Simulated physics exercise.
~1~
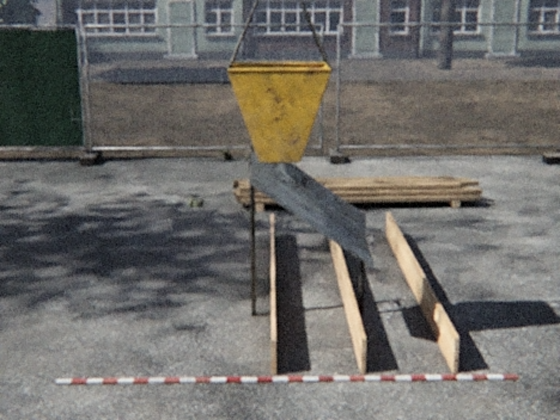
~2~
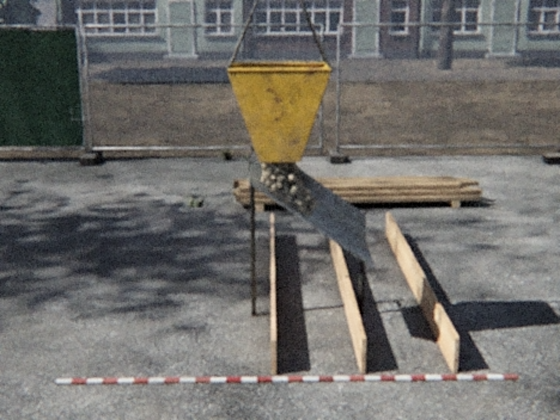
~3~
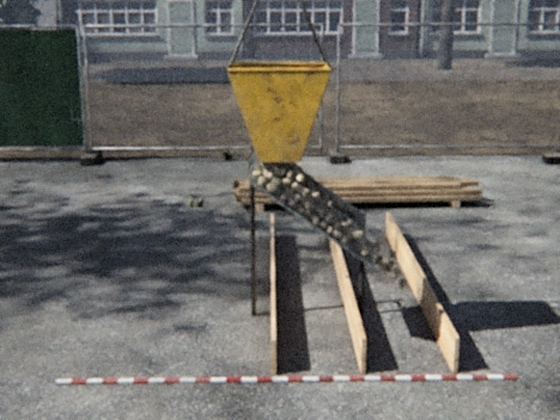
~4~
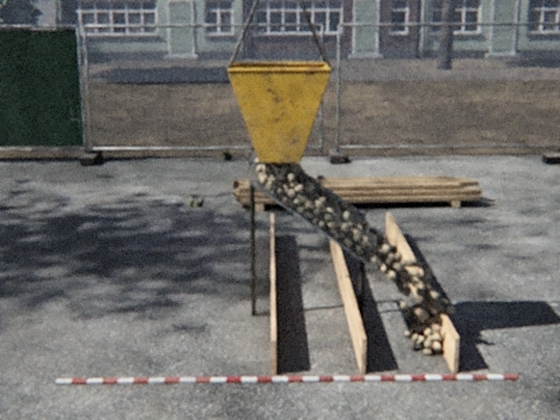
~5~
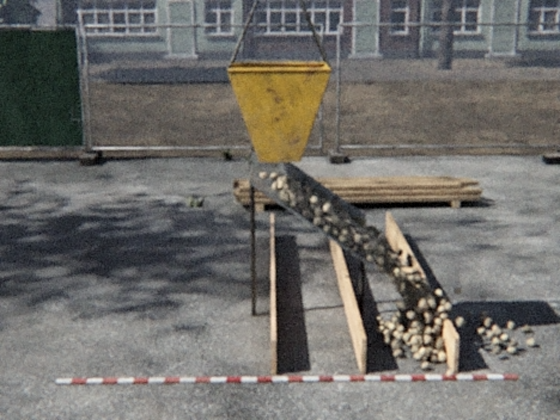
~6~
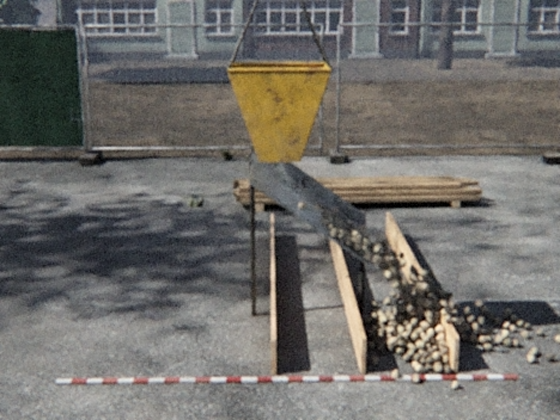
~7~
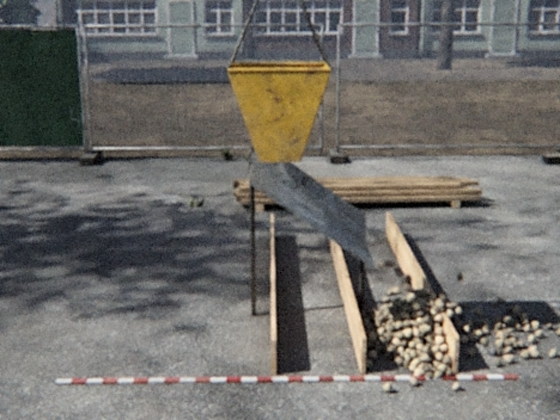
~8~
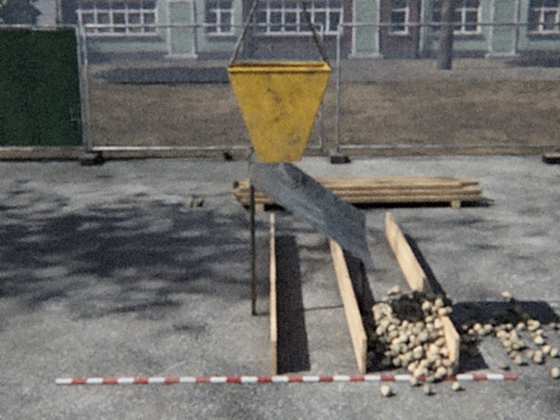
On a sunlit paved yard in front of a fence and a pale green building, a yellow skip hangs still above a sloping steel chute. Pale stones begin dropping from its bottom onto the top of the steel and slide down to the right in a thickening stream. They pour off the lower end into the right bay between the wooden boards, and some spill past the rightmost board. The stream thins and the chute empties. Most of the stones settle heaped in the right bay, a smaller scatter lies beyond it, and the left bay stays empty.
